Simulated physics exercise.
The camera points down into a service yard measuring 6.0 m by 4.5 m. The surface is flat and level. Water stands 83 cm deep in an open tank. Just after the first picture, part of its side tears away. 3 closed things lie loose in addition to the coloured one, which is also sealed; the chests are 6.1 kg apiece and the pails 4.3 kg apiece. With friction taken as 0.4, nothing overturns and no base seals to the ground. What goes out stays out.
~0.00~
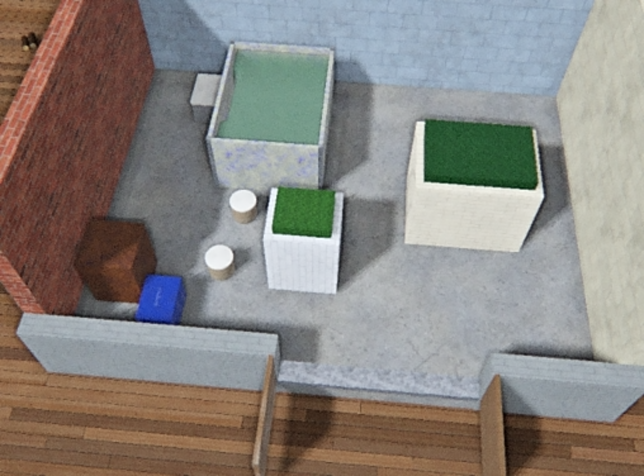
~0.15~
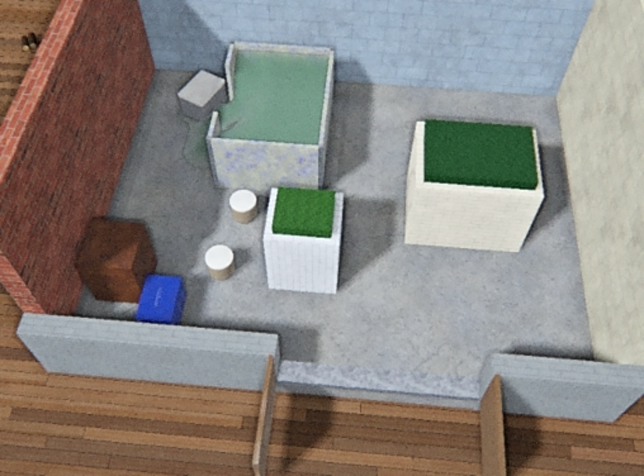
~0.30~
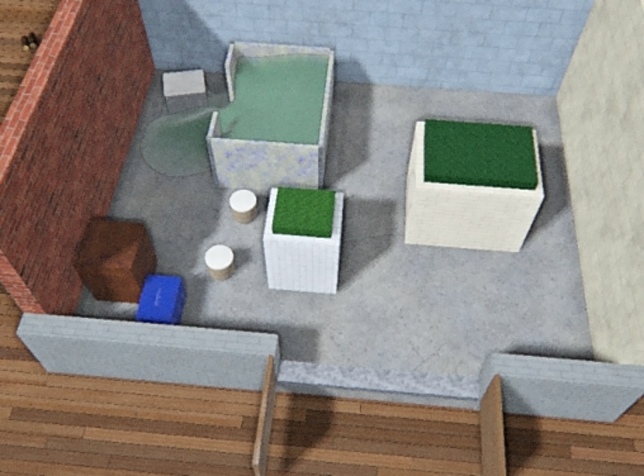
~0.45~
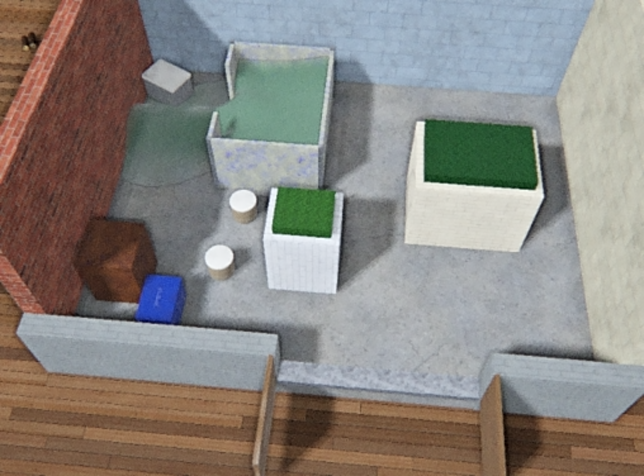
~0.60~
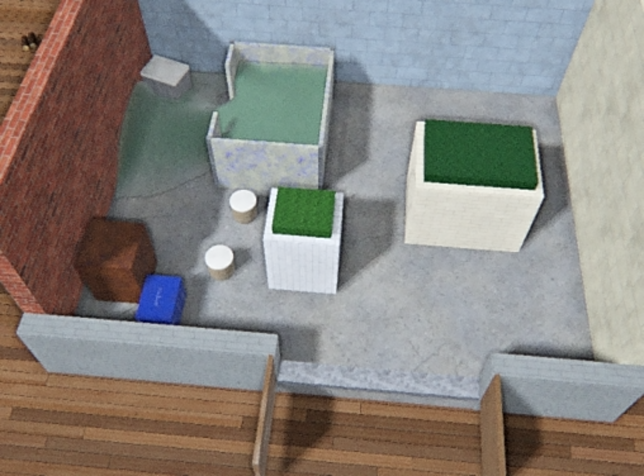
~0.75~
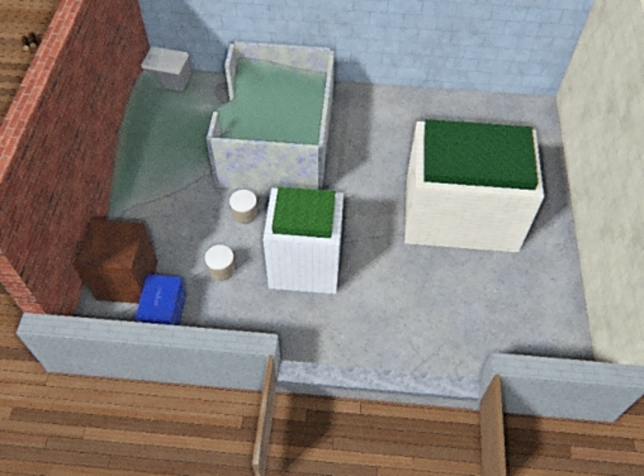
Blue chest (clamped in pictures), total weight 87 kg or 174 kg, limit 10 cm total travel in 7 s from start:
Both pass.
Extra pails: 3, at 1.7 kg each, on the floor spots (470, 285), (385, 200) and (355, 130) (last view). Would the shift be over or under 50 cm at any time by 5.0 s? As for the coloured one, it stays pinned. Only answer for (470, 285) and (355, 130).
The first is within the limit, the second within the limit.
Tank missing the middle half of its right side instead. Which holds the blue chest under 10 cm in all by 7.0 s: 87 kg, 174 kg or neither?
Then even the small mass works.
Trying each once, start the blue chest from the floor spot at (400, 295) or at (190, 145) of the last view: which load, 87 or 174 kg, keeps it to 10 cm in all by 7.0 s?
Order kept: Light pick works, both picks fail.
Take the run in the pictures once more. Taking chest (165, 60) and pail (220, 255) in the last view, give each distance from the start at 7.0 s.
In turn: 60 cm, gone out.
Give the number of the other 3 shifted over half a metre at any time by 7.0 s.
Count: 3.
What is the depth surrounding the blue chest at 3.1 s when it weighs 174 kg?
Something like 10 centimetres.
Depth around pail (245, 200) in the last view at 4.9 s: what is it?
Roughly 7 cm.
After 1.4 s the blue chest would be 0 cm from its start with 87 kg and 0 cm from its start with 174 kg; 0 cm of water round it then.
After 3.1 s the blue chest would be 0 cm from its start with 87 kg and 0 cm from its start with 174 kg; 10 cm of water round it then.
After 4.9 s the blue chest would be 0 cm from its start with 87 kg and 0 cm from its start with 174 kg; 11 cm of water round it then.
After 7.0 s the blue chest would be 0 cm from its start with 87 kg and 0 cm from its start with 174 kg; 10 cm of water round it then.
